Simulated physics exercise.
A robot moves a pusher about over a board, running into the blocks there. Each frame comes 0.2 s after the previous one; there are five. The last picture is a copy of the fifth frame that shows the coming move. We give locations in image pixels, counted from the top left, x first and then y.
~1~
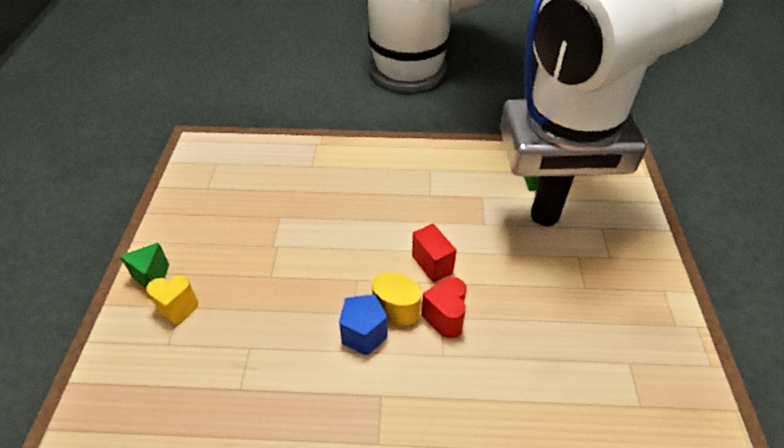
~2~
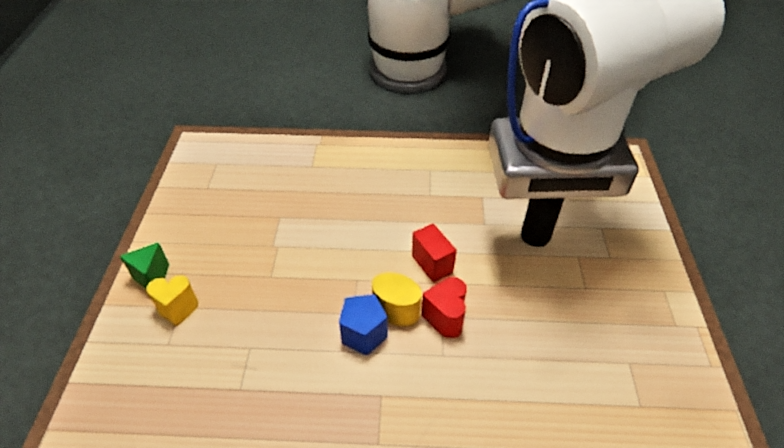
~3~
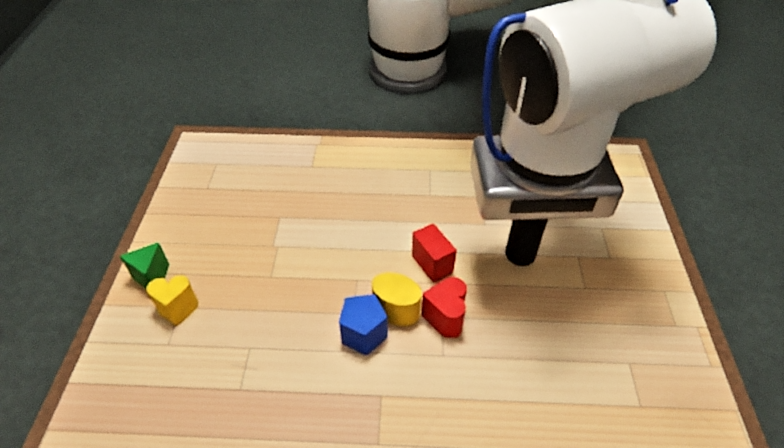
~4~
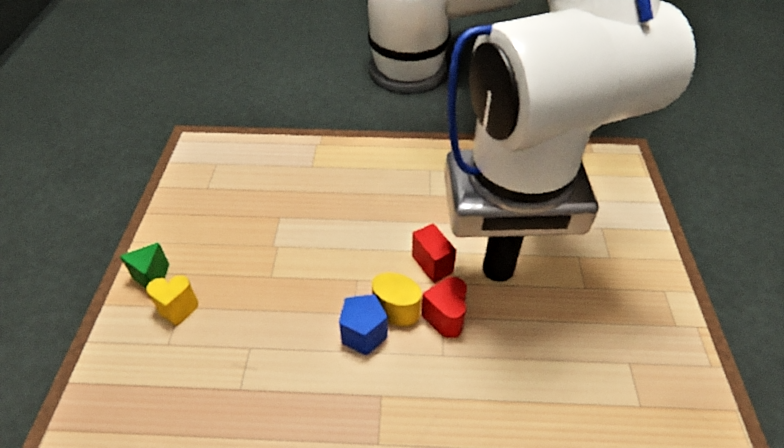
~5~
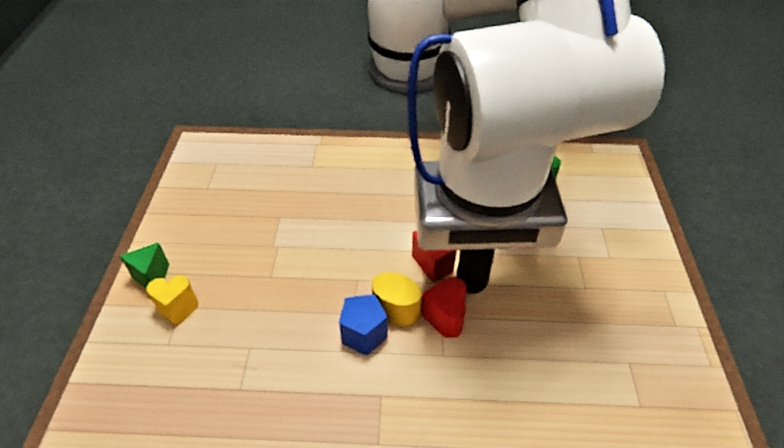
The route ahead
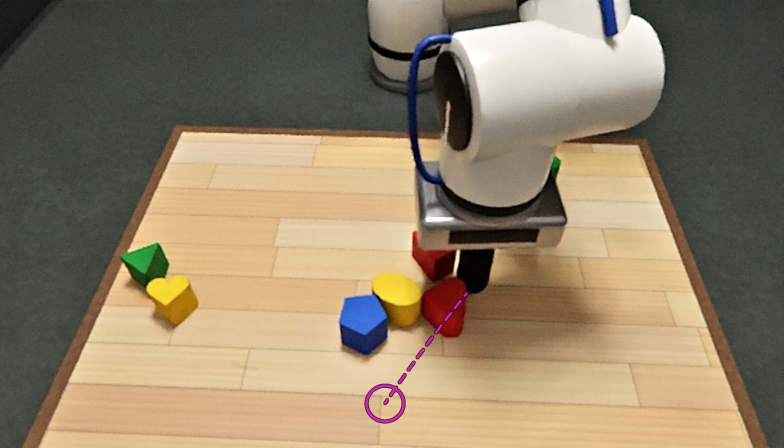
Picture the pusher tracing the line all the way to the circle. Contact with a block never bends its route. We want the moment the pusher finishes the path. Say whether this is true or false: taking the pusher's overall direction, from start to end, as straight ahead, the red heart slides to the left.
True - the claim holds.
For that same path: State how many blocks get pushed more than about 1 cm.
One.
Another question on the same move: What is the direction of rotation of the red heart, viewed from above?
Prediction: Counterclockwise.
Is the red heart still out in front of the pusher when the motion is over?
Yes, I think so.
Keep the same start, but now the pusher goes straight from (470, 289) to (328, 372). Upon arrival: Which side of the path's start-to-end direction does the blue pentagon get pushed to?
It is pushed towards the right-hand side.
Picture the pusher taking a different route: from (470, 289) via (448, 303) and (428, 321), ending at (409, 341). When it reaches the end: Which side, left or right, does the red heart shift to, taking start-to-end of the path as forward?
The shift goes left.
Path on the board, from (470, 289) to (385, 403).
The first path, step by step. One third of the way, pusher (445, 316); red heart (423, 333).
Two thirds of the way, pusher (416, 354); red heart (396, 377), turned 20° anticlockwise.
At the end, pusher (385, 397); yellow oval in place; red heart (374, 428), turned 55° anticlockwise.
